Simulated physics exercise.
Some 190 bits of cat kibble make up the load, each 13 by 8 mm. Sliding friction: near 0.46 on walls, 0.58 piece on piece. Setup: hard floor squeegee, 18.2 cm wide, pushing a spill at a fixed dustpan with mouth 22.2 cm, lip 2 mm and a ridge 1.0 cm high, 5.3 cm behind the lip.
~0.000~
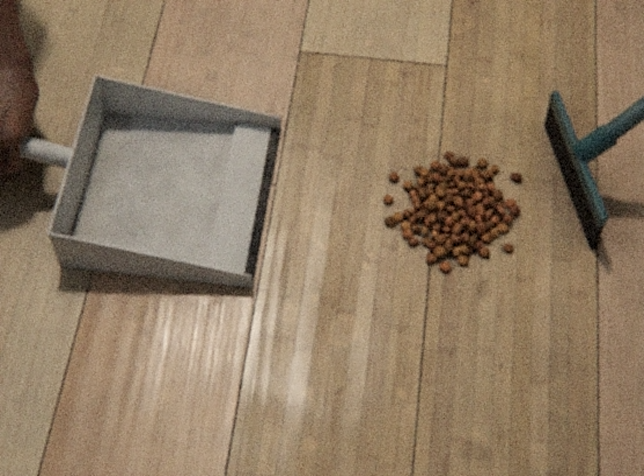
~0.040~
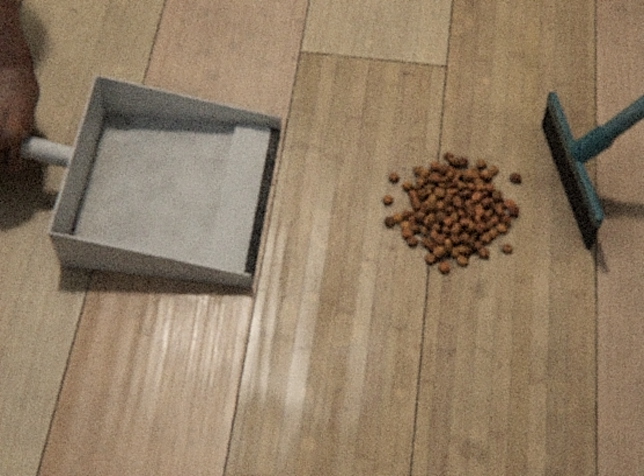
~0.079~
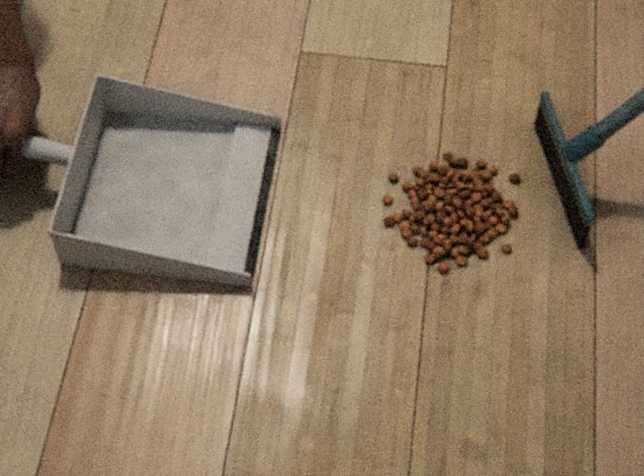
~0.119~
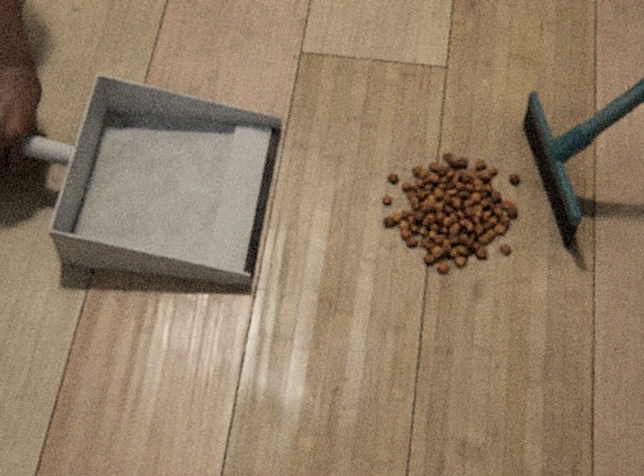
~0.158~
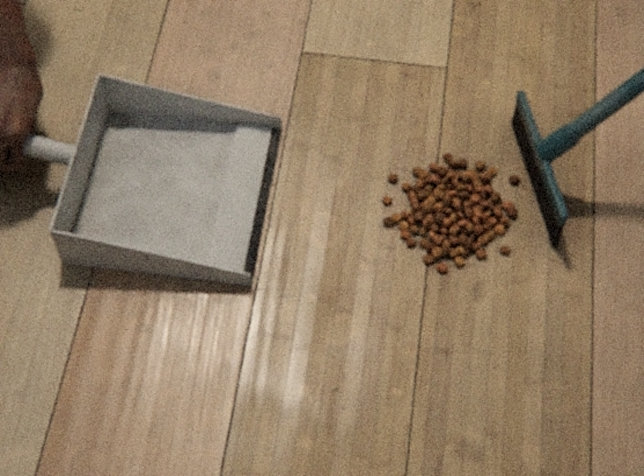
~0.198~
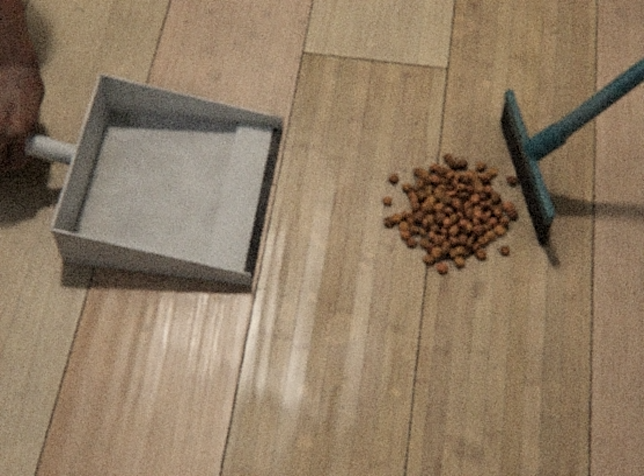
A teal squeegee with a dark blade slides steadily leftward from the right side of a light wood-plank floor, seen from above at a slight angle. Near the centre right sits a loose pile of reddish-brown kibble, while at left a hand holds the handle of a pale grey dustpan, its open edge facing the pile. The blade closes in on the pile's right edge, while the heap, dustpan and camera stay practically still.
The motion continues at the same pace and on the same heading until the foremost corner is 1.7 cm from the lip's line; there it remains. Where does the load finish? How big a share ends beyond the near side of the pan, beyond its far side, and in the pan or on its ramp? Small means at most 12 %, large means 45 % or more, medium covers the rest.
Shares: Near side - small; far side - small; pan - small.
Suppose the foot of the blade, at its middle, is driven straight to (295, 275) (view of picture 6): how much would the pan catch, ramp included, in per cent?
Close to 15 in a hundred.
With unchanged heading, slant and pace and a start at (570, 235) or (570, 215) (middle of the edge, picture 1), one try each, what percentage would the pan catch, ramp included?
The two tries give about 20 % and about 15 %.
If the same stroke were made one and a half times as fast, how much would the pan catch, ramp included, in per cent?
I'd put it at close to 5 per cent.
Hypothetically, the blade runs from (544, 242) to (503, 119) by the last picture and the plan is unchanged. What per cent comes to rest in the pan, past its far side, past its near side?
Pan 20 % / far 0 % / near 30 %.
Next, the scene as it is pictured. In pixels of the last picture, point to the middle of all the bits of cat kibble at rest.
Resting centre estimate: Around (304, 208).
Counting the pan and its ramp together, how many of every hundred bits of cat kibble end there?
Roughly 5 percent.
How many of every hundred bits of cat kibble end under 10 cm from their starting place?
Near 30 per cent.
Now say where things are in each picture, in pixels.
Blade from (602, 221) to (555, 100), moved 0.0 cm, 0 of the pieces shifted so far; middle of the pieces at (456, 202); pan at (158, 194), in the first frame.
Blade from (598, 222) to (552, 100), moved 0.3 cm, 0 of the pieces shifted so far; middle of the pieces at (456, 202), in the second frame.
Blade from (589, 221) to (544, 100), moved 1.1 cm, 0 of the pieces shifted so far; middle of the pieces at (455, 202), in the third frame.
Blade from (576, 220) to (532, 100), moved 2.5 cm, 0 of the pieces shifted so far; middle of the pieces at (455, 203), in the fourth frame.
Blade from (562, 220) to (520, 99), moved 3.9 cm, 0 of the pieces shifted so far; middle of the pieces at (454, 203), in the fifth frame.
Blade from (549, 219) to (509, 98), moved 5.4 cm, 0 of the pieces shifted so far; middle of the pieces at (454, 204); pan at (161, 191). The blade's pace is about 0.36 m/s, in the sixth frame.
After 0.53 s, middle of the blade 18 cm from the lip; 0 % over the lip, far side 0 %, near side 0 %.
After 0.76 s, middle of the blade 9 cm from the lip; 0 % over the lip, far side 0 %, near side 0 %.
After 1.10 s, middle of the blade 4 cm from the lip; 5 % over the lip, far side 5 %, near side 0 %.
In the end, at 1.7 s, near side 0 %, far side 5 %, pan 5 %, in front of the lip or behind the blade 90 %.
